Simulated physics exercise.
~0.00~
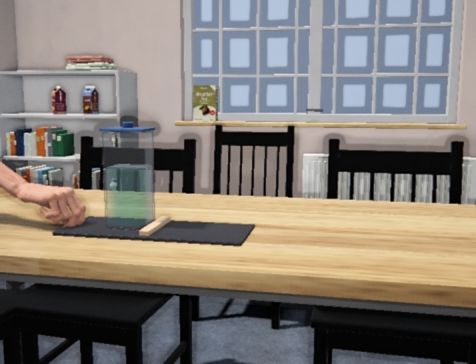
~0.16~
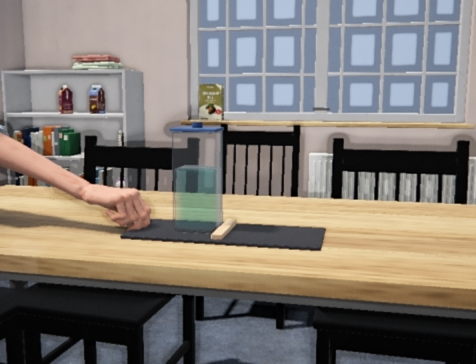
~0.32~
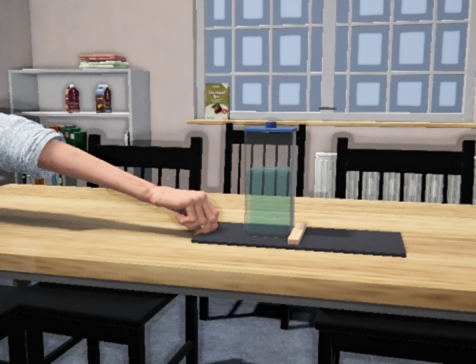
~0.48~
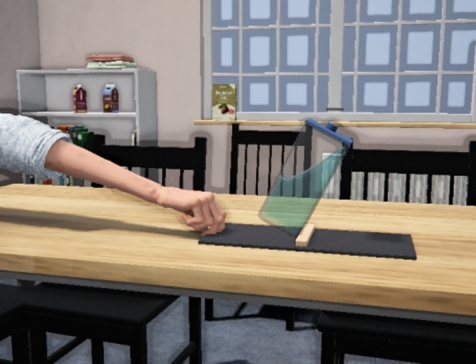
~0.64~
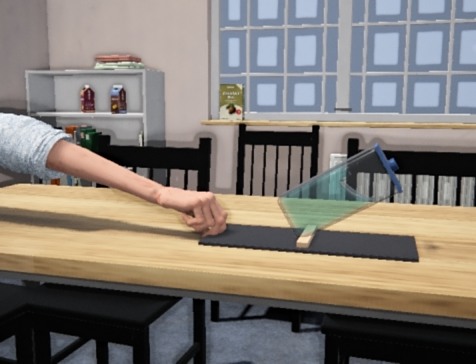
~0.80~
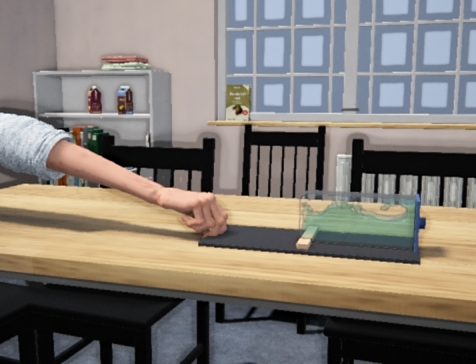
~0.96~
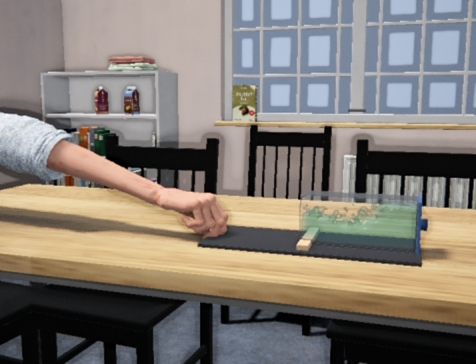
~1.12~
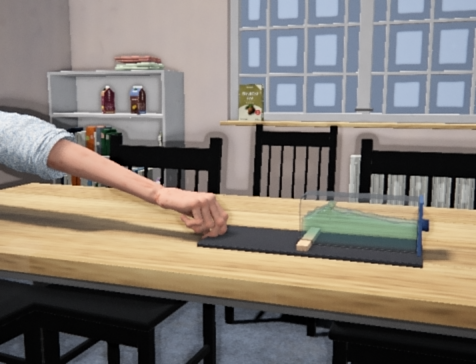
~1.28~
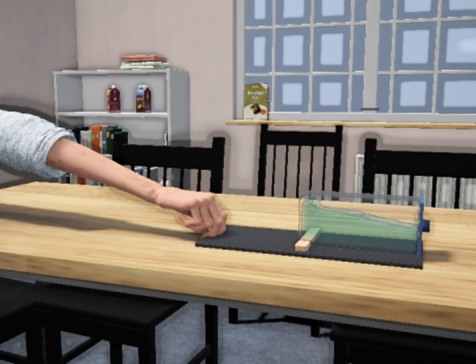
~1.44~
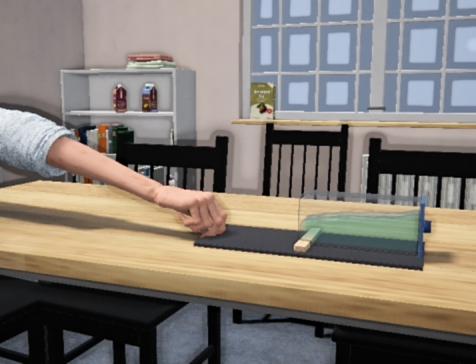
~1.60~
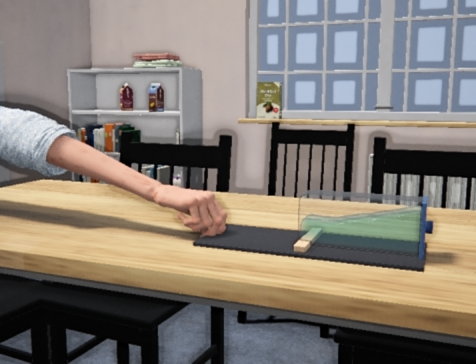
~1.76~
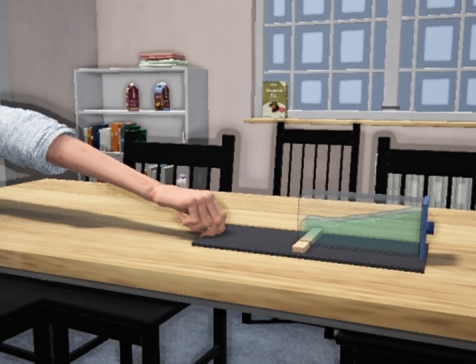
A hand sliding a dark board right along a wooden table, then stopping as the capped water container topples rightward onto its side.
